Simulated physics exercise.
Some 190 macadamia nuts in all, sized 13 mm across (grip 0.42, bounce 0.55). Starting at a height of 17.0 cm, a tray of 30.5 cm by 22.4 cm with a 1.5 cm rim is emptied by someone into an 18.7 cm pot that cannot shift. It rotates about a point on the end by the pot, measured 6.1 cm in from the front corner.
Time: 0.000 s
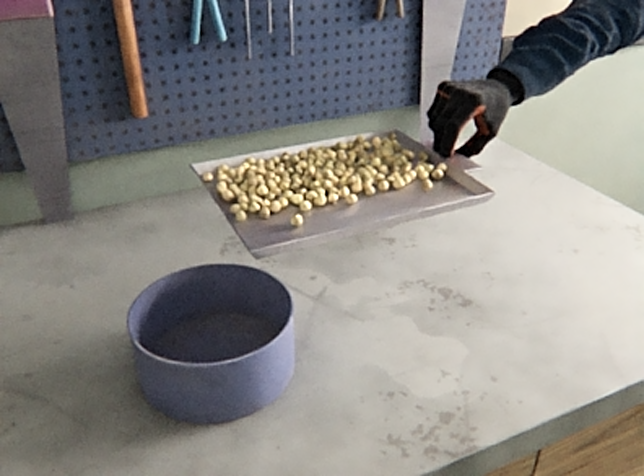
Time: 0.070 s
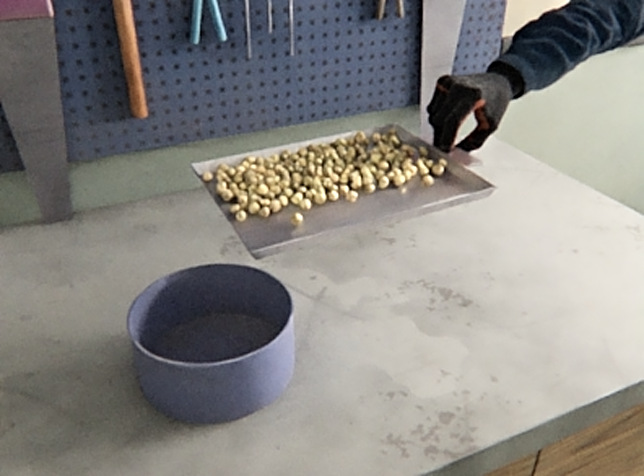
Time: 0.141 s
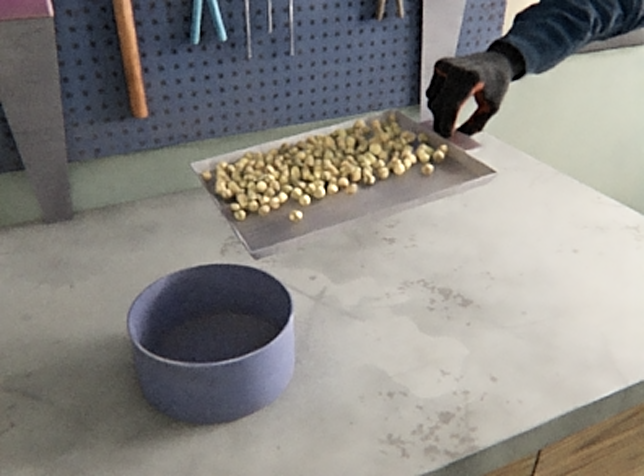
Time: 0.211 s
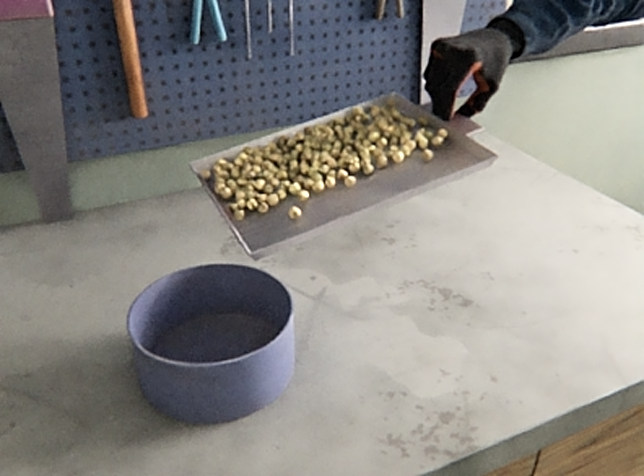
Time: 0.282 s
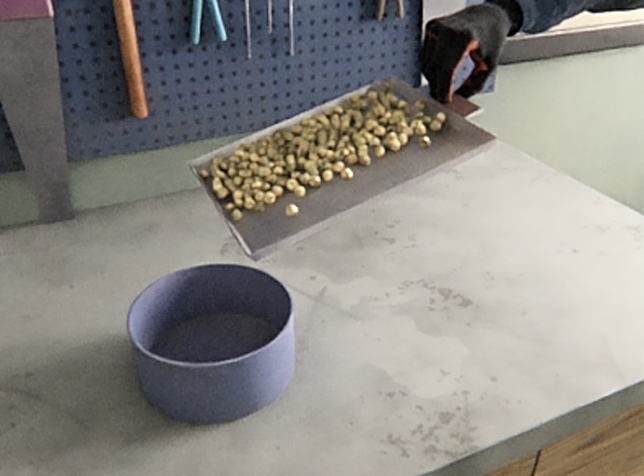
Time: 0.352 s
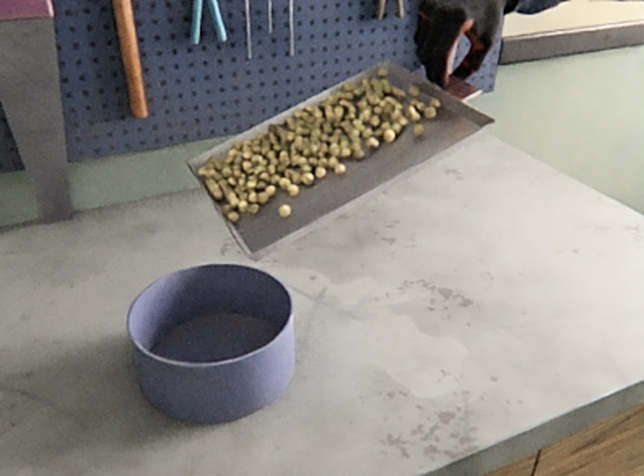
A shallow metal tray heaped with small, round, pale yellow-green nuts sits near the back of a mottled grey worktop, seen from slightly above by a still camera. A blue-purple pot stands at front left, with tools hanging on a blue pegboard behind. A dark-gloved hand in a navy sleeve raises the tray's right end, tilting it down leftward as the nuts shift slightly left.
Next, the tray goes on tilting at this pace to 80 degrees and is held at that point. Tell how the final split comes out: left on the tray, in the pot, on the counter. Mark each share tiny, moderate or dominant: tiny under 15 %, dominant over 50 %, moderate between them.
Tray: Tiny, pot: Dominant, counter: Moderate.
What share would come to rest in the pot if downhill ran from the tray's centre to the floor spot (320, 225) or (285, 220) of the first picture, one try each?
Roughly 55 % for the first direction, roughly 90 % for the second.
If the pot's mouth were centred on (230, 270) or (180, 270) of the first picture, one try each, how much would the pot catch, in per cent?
About 60 and 65 per cent.
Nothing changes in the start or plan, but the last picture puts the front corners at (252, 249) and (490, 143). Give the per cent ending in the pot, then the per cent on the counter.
Per cent by place - pot 70, counter 30.
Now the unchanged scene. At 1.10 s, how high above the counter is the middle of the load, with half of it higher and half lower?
The halfway line is at about 12 cm.
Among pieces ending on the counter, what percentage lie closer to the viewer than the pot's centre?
10 %.
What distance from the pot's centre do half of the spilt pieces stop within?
20 cm.
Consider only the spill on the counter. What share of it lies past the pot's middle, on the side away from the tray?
About 70 percent of the spill.
After 0.80 s, tilt 48 degrees; the tray holds 85 %, the pot 0 %.
After 1.10 s, tilt 68 degrees; the tray holds 40 %, the pot 35 %.
Then, at 1.50 s, tilt 80 degrees; the tray holds 0 %, the pot 65 %.
By 2.4 s all is still; tray 0 %, pot 70 %, counter 30 %.
